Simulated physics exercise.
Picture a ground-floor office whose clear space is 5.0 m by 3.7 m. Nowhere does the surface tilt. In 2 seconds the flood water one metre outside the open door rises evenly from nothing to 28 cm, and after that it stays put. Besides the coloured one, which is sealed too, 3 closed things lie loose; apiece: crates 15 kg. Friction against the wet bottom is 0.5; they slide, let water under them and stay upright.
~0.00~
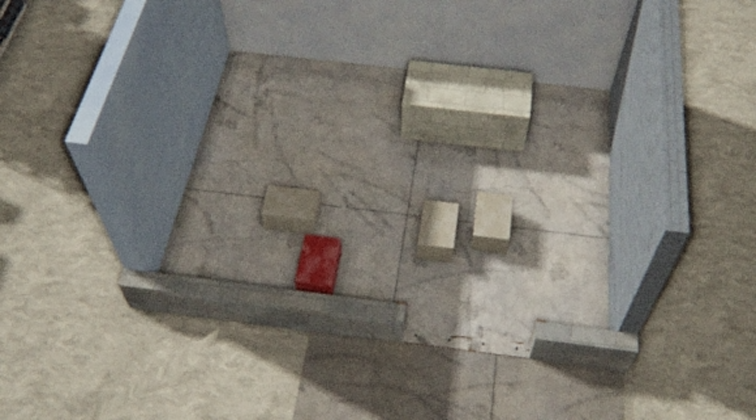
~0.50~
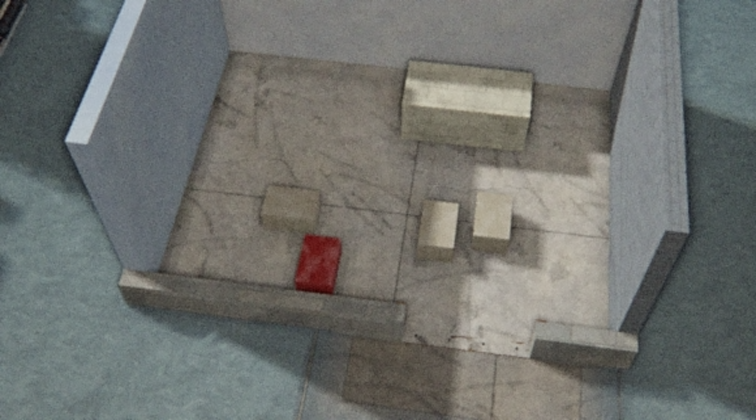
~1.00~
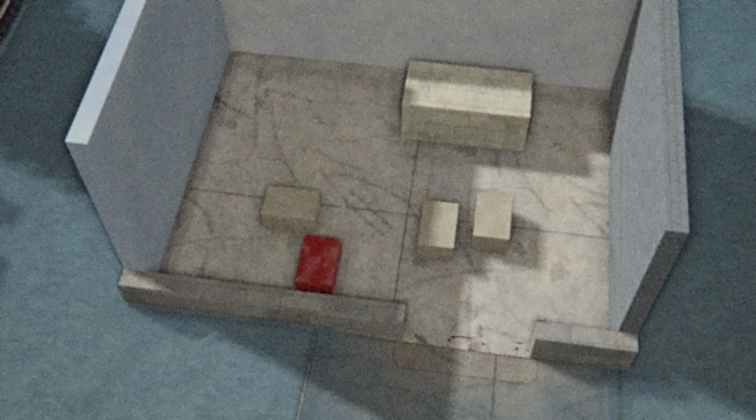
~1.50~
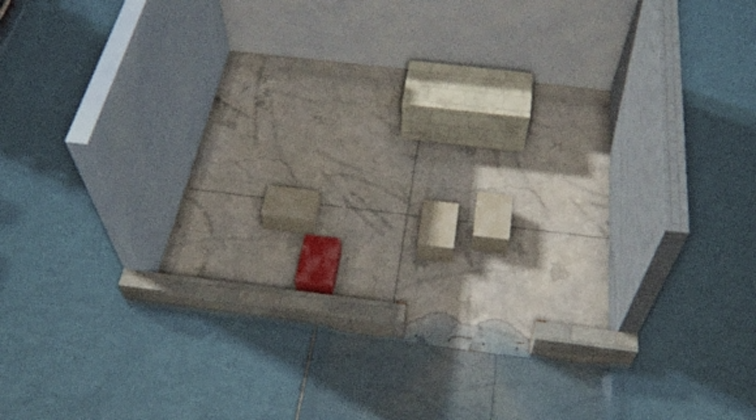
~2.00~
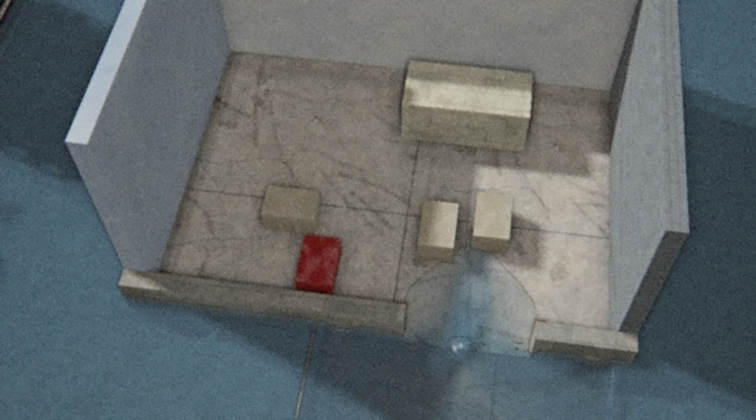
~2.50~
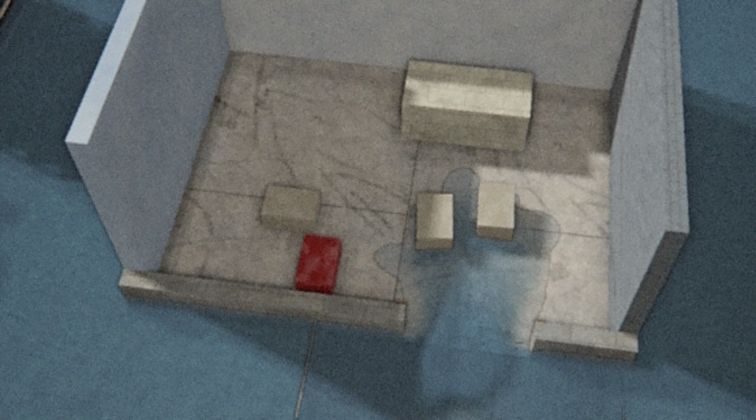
Blue water surrounds the open room, enters through the front gap and nudges two pale boxes.
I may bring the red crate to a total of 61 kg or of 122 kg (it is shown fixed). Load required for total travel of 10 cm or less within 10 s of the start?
It takes only the lighter ballast.
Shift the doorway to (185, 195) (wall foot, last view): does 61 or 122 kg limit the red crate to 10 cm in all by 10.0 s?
Outcome - the lighter pick works.
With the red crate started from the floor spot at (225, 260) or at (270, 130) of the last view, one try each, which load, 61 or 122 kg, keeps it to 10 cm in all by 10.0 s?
For the first spot the lighter suffices, for the second the lighter suffices.
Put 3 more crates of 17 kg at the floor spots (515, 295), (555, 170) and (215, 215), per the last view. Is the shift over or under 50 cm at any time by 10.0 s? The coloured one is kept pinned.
Result, in turn - exceeds it; exceeds it; exceeds it.
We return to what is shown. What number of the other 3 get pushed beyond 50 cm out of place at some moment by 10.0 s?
The number is 2.
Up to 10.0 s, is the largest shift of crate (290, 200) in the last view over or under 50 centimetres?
Not that far.
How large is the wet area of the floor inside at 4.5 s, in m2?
Close to 13 m2, I'd say.
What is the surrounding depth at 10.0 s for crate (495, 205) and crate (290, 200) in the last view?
Around 18 cm and 9 cm.
After 3.5 s the red crate would be 0 cm from its start with 61 kg and 0 cm from its start with 122 kg; 1 cm of water round it then.
After 4.5 s the red crate would be 0 cm from its start with 61 kg and 0 cm from its start with 122 kg; 1 cm of water round it then.
After 7.0 s the red crate would be 0 cm from its start with 61 kg and 0 cm from its start with 122 kg; 1 cm of water round it then.
After 10.0 s the red crate would be 0 cm from its start with 61 kg and 0 cm from its start with 122 kg; 9 cm of water round it then.
